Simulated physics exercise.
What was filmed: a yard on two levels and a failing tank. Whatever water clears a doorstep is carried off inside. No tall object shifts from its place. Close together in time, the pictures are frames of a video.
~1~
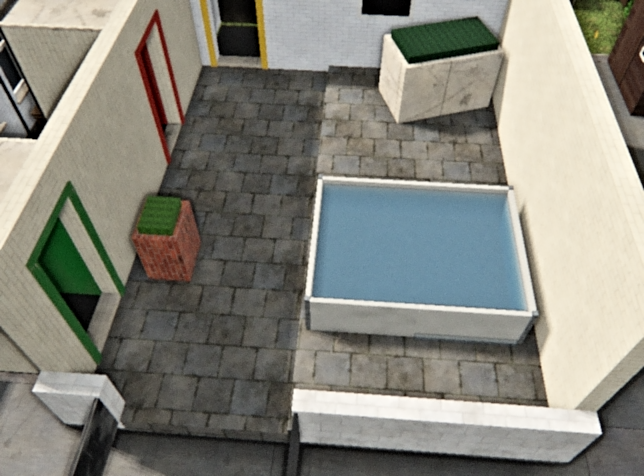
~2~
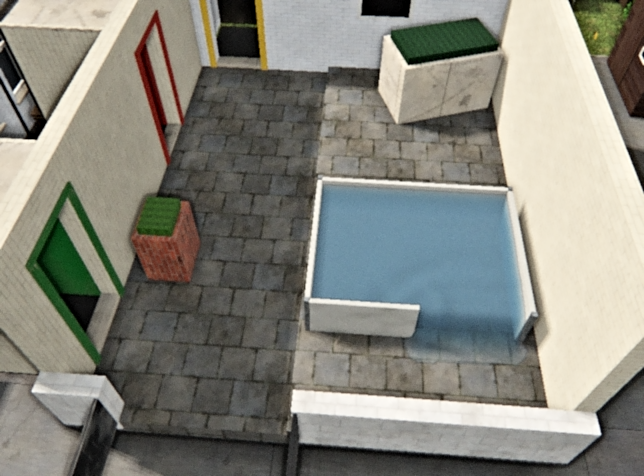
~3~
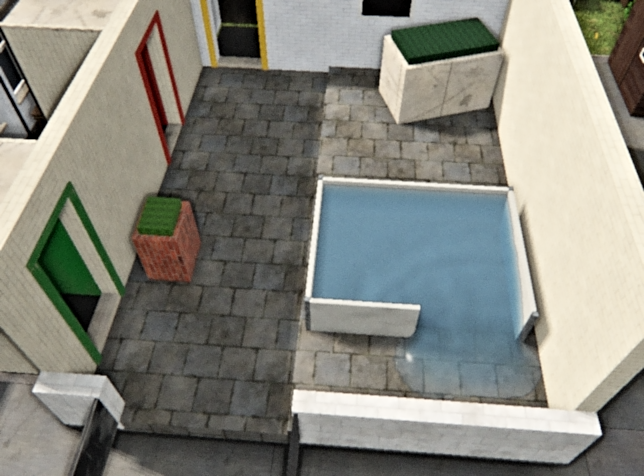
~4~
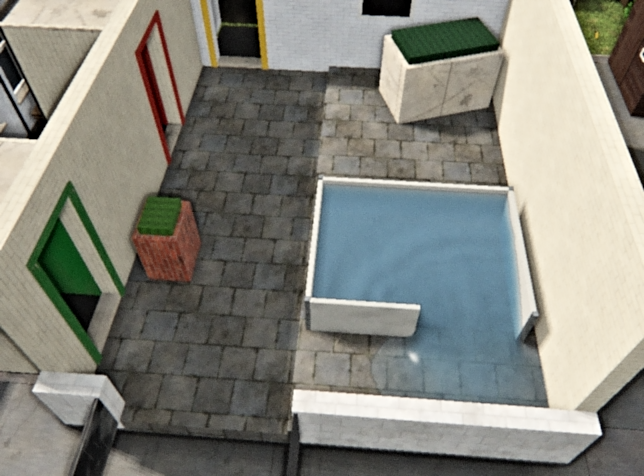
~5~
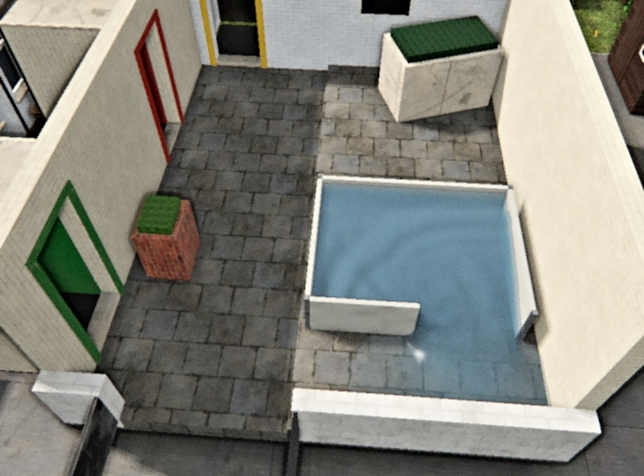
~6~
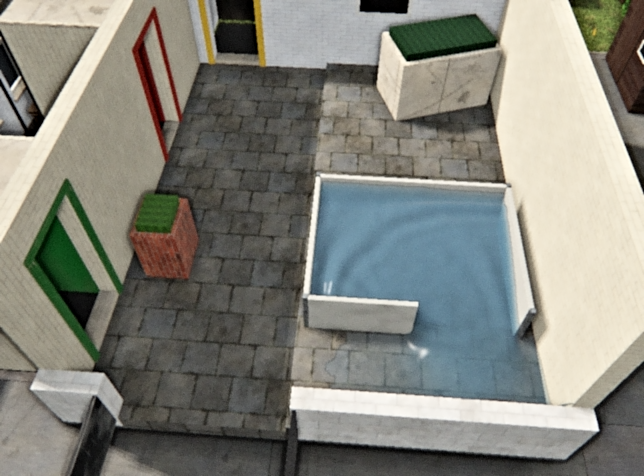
In a walled paved yard, a white tank's front opens and water spreads across the paving.
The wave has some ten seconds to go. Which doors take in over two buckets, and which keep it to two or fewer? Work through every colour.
The green door takes in over two; the red door keeps it to two or fewer; the yellow door keeps it to two or fewer.
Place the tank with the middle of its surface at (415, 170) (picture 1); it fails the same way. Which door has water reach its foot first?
The green door.
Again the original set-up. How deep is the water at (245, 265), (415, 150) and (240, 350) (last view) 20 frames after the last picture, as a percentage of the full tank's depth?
In the order asked, some 2, 0 and 18 in a hundred.
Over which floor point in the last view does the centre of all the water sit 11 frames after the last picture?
That puts it at around (422, 304).
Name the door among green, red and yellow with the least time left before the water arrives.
The green door.
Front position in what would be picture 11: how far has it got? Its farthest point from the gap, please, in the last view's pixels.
I would point to (216, 405).
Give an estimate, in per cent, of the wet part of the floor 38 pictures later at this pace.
About 75 %.
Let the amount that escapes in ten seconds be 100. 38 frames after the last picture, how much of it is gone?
I'd estimate some 60 per cent.
A moment on, water covers 10 % of the floor; the green door not reached, the red door not reached, the yellow door not reached.
Next, water covers 25 % of the floor; the green door not reached, the red door not reached, the yellow door not reached.
Then, water covers 45 % of the floor; the green door over two buckets in, the red door not reached, the yellow door not reached.
Later, water covers 75 % of the floor; the green door far over two buckets in, the red door wet at the sill, nothing in, the yellow door not reached.
In the end, water covers 90 % of the floor; the green door far over two buckets in, the red door wet at the sill, nothing in, the yellow door wet at the sill, nothing in.
